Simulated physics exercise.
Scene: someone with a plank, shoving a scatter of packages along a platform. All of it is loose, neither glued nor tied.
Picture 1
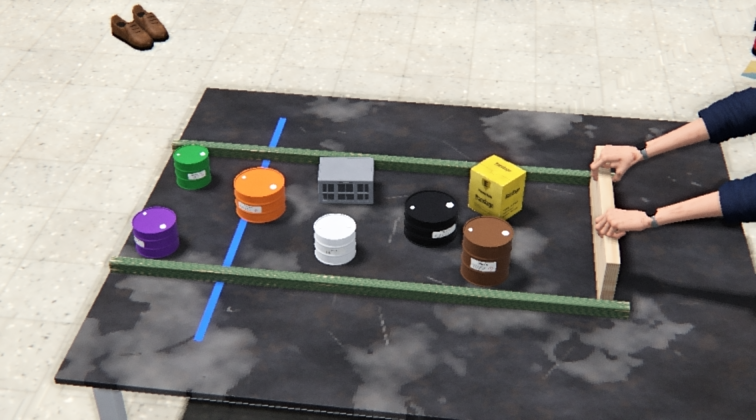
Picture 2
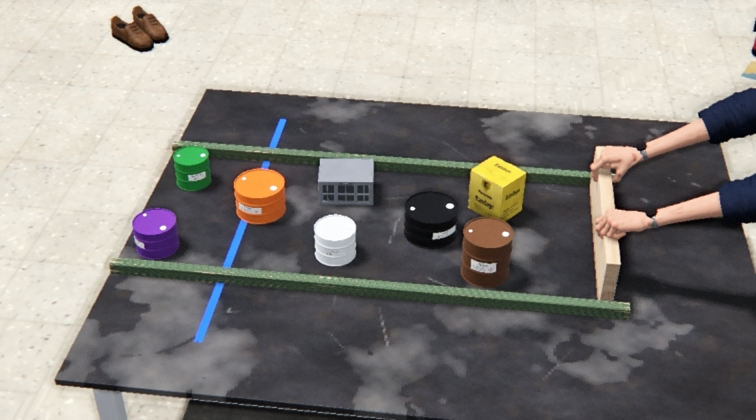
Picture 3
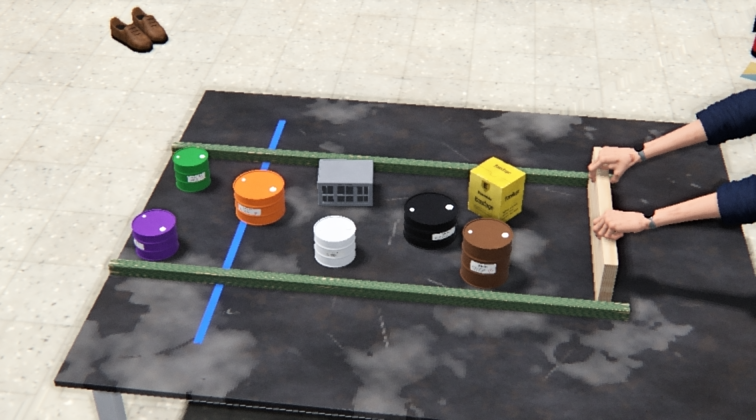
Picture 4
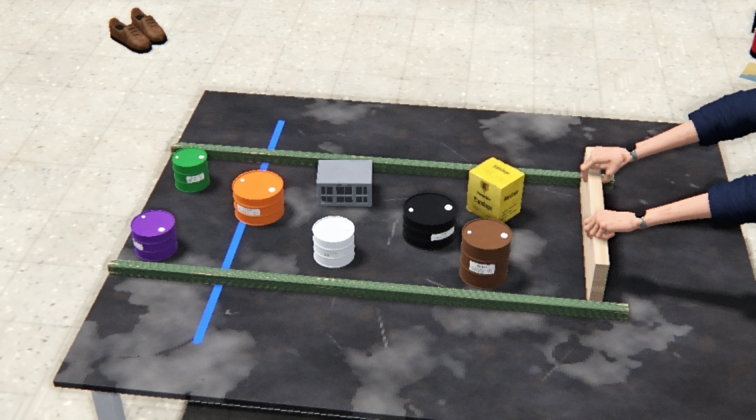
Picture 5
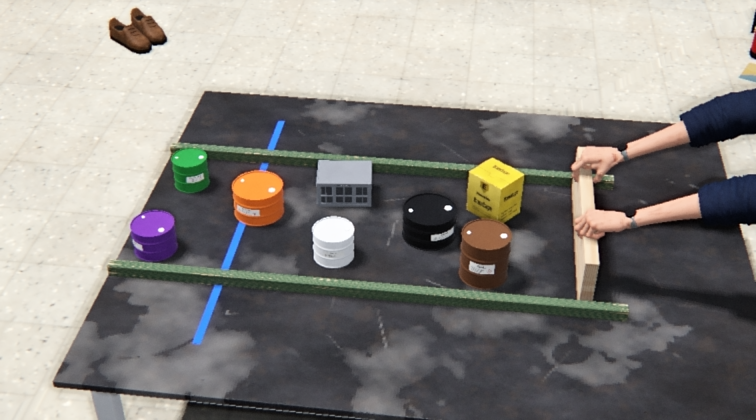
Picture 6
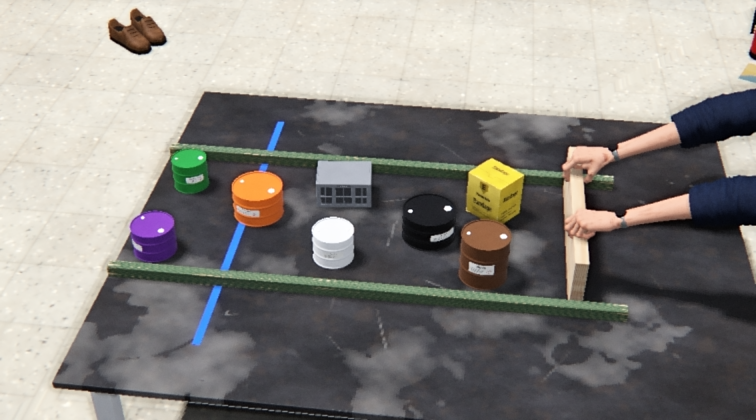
On a dark table, two hands slide a wooden plank slightly left toward motionless containers.
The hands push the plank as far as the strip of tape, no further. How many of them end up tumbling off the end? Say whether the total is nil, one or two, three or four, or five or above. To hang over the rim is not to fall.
The total is one or two.
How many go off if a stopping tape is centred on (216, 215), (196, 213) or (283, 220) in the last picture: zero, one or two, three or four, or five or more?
Going one by one, the answers are 1 or 2, at least five and none.
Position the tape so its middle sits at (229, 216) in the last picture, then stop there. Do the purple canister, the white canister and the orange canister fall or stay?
Outcome - purple canister: It stays up there; white canister: It stays up there; orange canister: It stays up there.
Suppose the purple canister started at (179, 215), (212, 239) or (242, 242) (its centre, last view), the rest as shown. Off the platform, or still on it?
Taking the starts in order, it keeps its place, then keeps its place, then keeps its place.
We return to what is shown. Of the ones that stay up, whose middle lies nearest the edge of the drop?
The purple canister finishes nearest.
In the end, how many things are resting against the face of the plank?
Total: 3.
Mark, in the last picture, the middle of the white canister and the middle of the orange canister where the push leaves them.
(176, 221) and (177, 188), approximately.
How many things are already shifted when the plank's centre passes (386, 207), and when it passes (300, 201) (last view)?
In order, the tallies are 5 and 6.
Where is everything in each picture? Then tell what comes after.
In the first frame, purple canister (156, 232); green canister (192, 167); orange canister (260, 195); plank (603, 222); tape (247, 214).
In the second frame, green canister (193, 168); plank (604, 222).
In the third frame, orange canister (260, 197); white canister (335, 241).
In the fourth frame, purple canister (155, 235); yellow box (495, 192).
In the fifth frame, green canister (191, 170); black canister (429, 221).
In the sixth frame, purple canister (154, 236); green canister (190, 171); orange canister (258, 199); plank (575, 222); tape (245, 217).
Early on, none off yet; purple canister at rest near (154, 236); green canister at rest near (190, 171); orange canister at rest near (258, 199).
Finally, the number that fall off is one or two; lost, green canister.
